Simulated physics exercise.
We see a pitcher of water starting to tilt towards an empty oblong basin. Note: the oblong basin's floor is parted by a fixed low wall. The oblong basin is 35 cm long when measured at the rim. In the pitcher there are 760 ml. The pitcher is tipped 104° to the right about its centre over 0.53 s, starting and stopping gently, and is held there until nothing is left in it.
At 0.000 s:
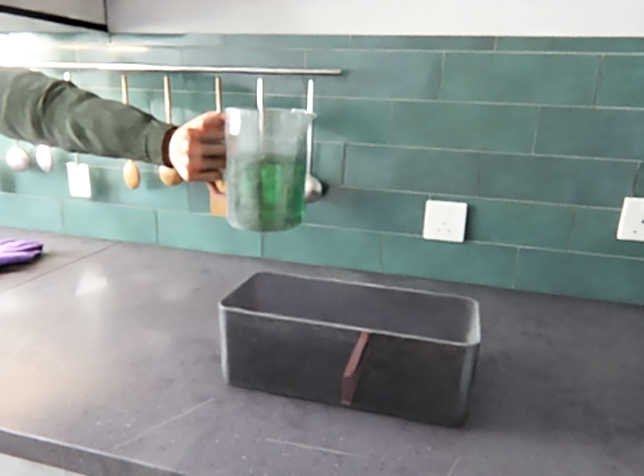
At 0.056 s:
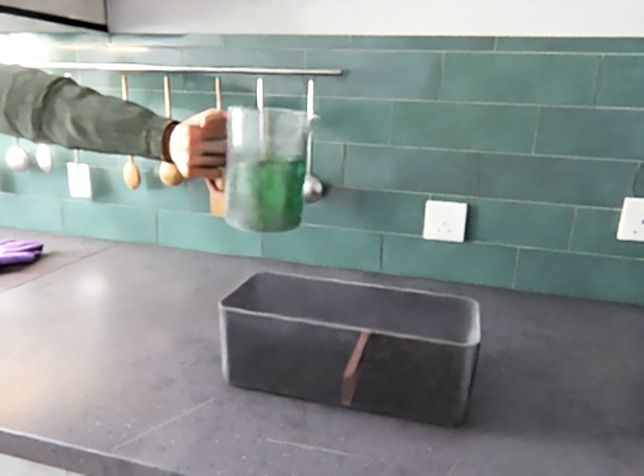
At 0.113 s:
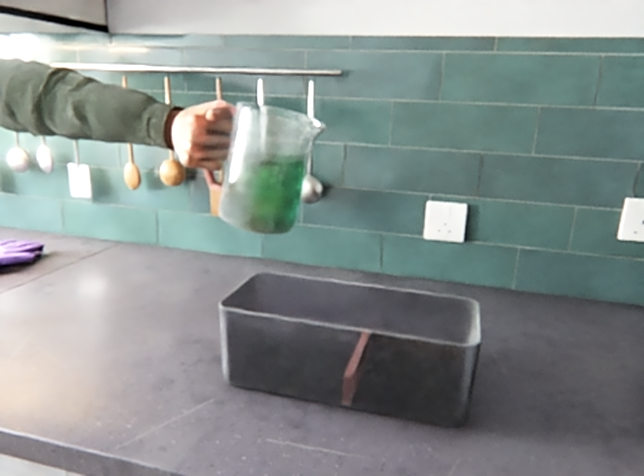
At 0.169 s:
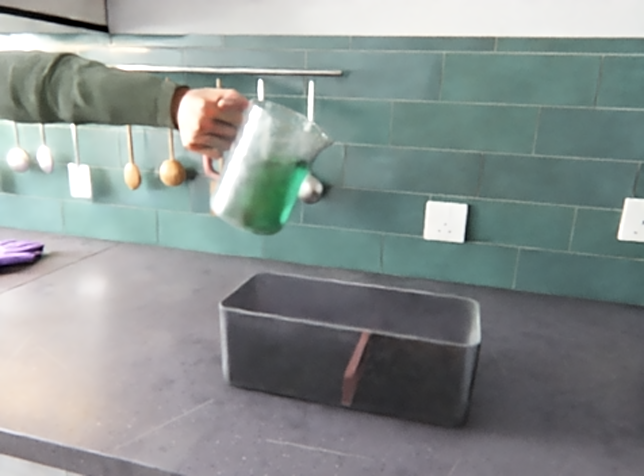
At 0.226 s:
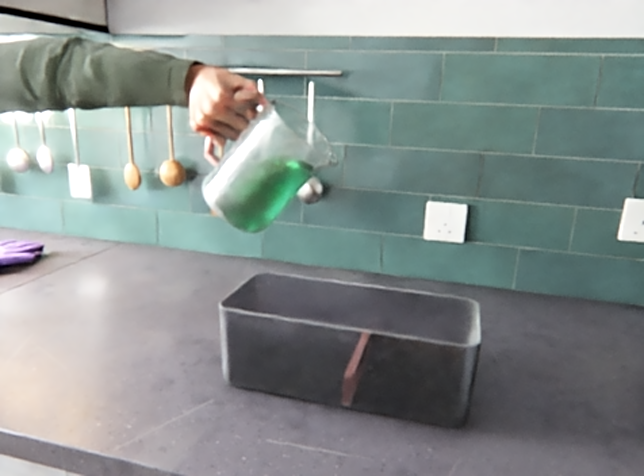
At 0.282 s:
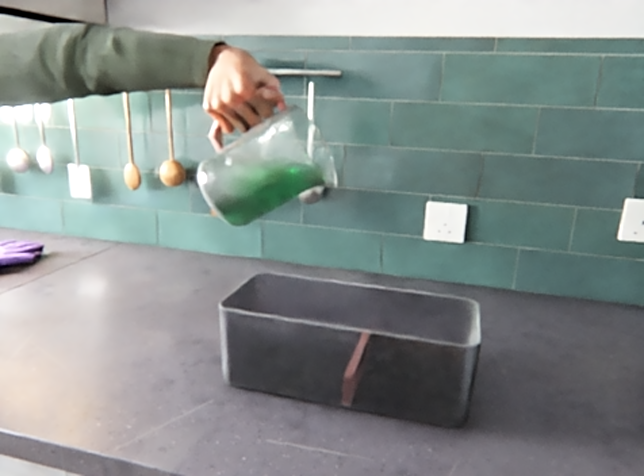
A hand tilts a clear pitcher of green liquid rightward above an empty oblong basin.
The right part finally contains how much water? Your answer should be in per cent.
About 81 in every hundred parts.
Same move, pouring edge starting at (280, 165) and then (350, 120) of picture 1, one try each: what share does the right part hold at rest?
5 then 85 %.
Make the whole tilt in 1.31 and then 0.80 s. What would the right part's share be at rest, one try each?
Roughly 85 per cent the first time and 85 per cent the second.
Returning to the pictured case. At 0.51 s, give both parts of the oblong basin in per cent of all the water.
Around 3 on the left side and 2 on the right side.
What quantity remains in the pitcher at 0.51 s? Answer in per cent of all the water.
At that time about 70 in a hundred parts are still held.
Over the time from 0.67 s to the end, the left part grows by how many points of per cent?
About 10 percent.
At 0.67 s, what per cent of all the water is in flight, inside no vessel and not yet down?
In-air share: About 26 %.
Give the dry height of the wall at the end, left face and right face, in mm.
The left side gives some 38 mm, the right side some 14 mm.
By 0.51 s the tilt is 103° and 69 per cent is still to pour, 3 is left of the wall and 2 right of it.
By 0.67 s the tilt is 104° and 28 per cent is still to pour, 7 is left of the wall and 39 right of it.
By 0.84 s the tilt is 104° and 10 per cent is still to pour, 9 is left of the wall and 69 right of it.
By 1.03 s the tilt is 104° and 2 per cent is still to pour, 14 is left of the wall and 79 right of it.
At rest 17 per cent lies left of the wall, 81 right of it and 2 outside.
